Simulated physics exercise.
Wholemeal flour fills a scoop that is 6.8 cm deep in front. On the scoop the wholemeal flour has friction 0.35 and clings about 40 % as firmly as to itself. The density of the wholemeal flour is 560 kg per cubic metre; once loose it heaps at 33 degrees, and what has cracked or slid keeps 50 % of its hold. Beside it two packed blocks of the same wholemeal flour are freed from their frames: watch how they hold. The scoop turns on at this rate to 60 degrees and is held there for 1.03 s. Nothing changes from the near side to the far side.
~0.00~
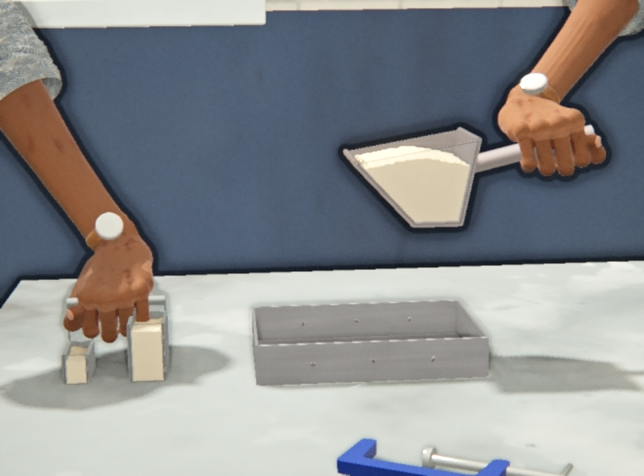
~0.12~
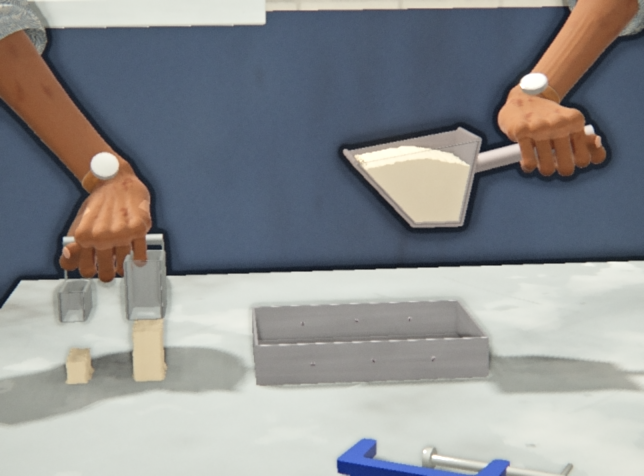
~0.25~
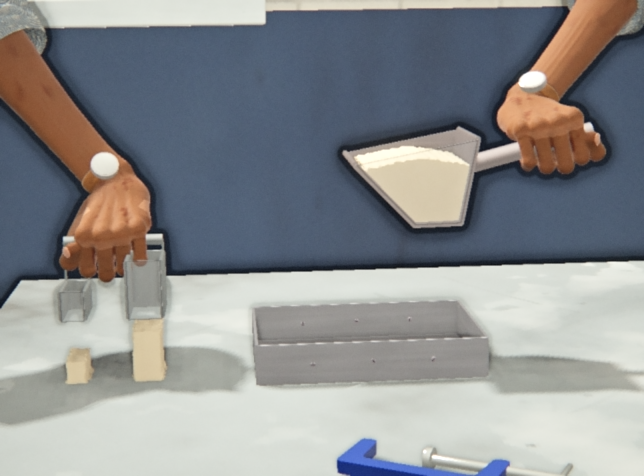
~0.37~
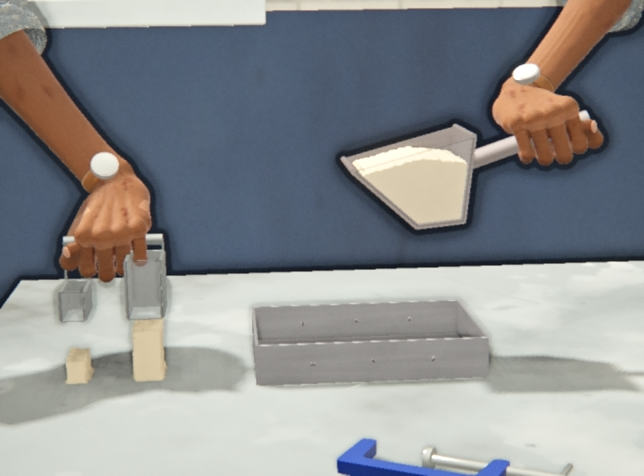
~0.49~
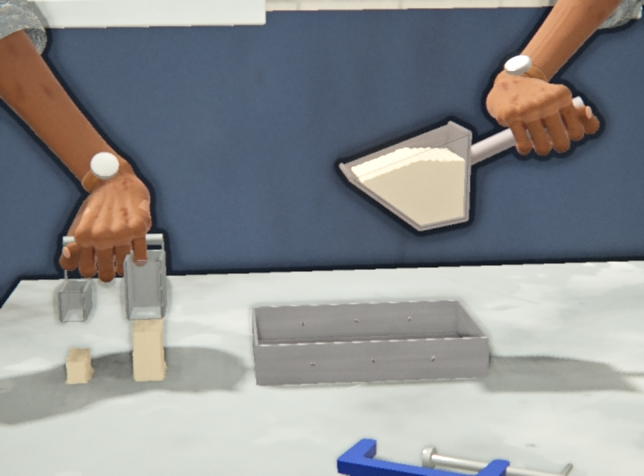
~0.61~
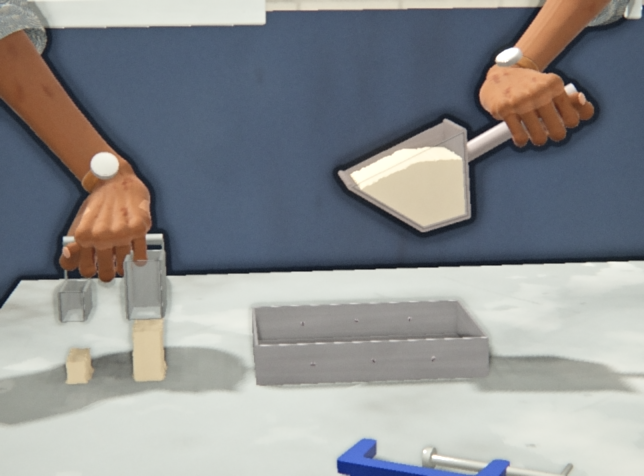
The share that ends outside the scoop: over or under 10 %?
Expect under 10 %.
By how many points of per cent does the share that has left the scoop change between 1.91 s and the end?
Some 0 per cent.
After 1.00 s, the scoop is at 32 degrees and 0 % has left it.
After 1.45 s, the scoop is at 51 degrees and 0 % has left it.
After 1.91 s, the scoop is at 60 degrees and 0 % has left it.
After 2.37 s, the scoop is at 60 degrees and 0 % has left it.
After 2.47 s, at the end, the scoop is at 60 degrees and 0 % has left it.
